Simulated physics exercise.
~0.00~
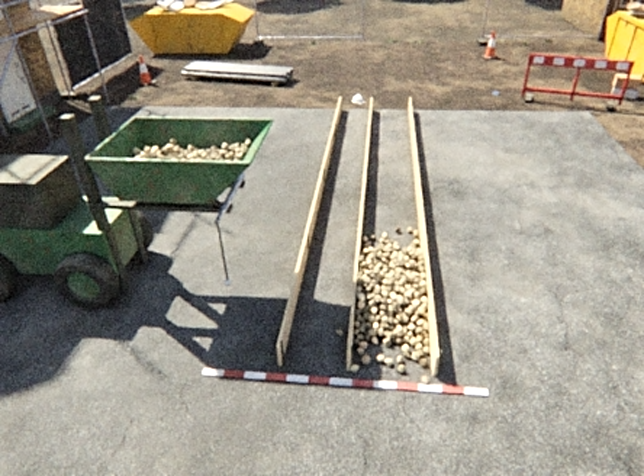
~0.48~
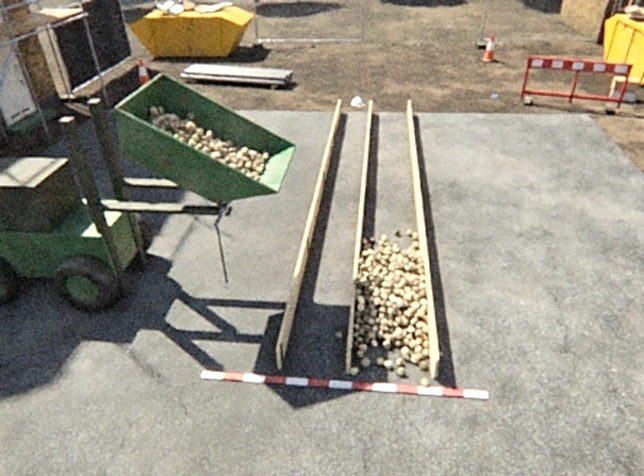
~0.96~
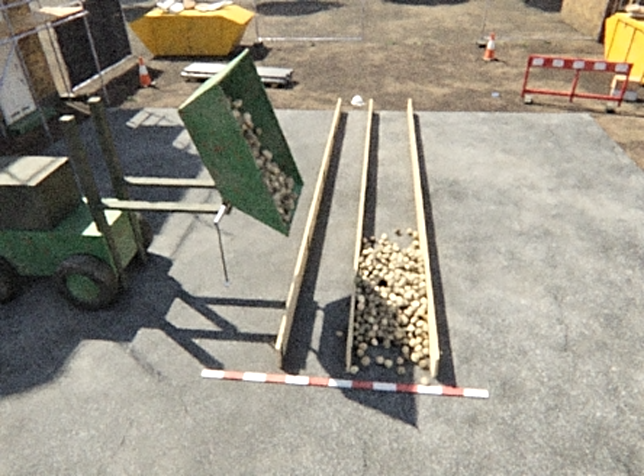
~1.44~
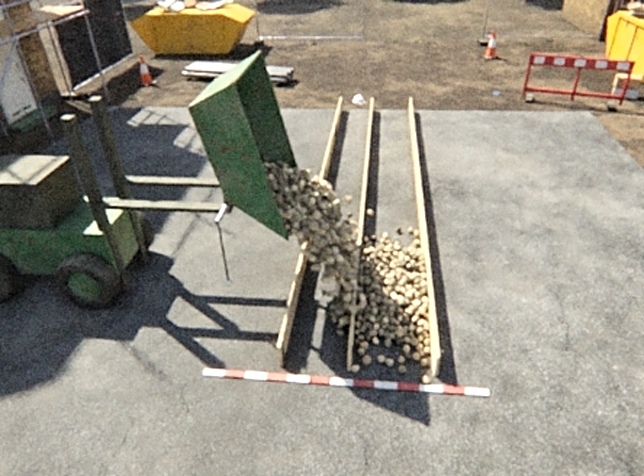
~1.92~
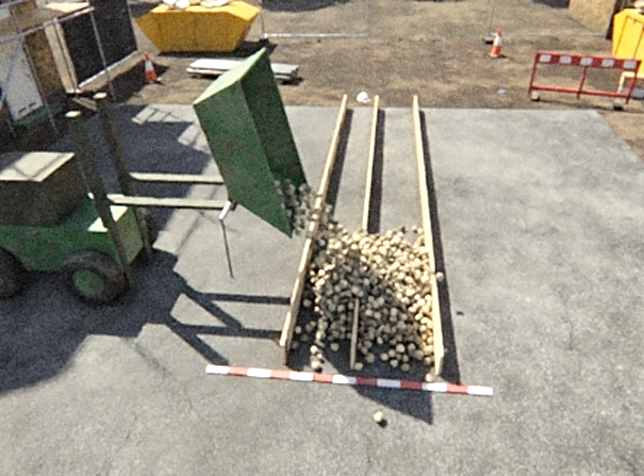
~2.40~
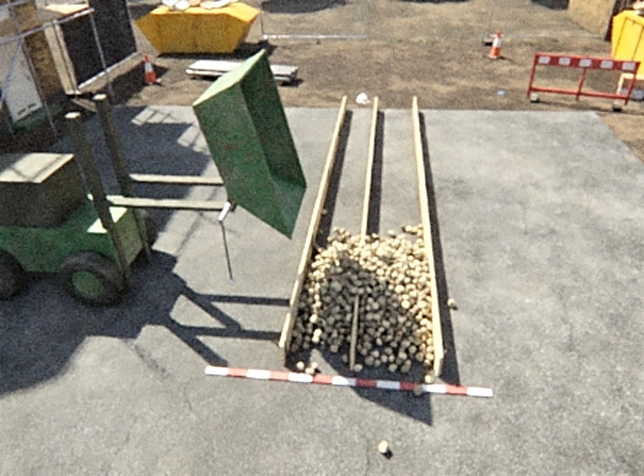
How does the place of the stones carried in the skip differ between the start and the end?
At the start they sit in the green skip on the left. At the end they lie further right and lower down, on the ground among the planks, merged with the earlier heap apart from a few strays.
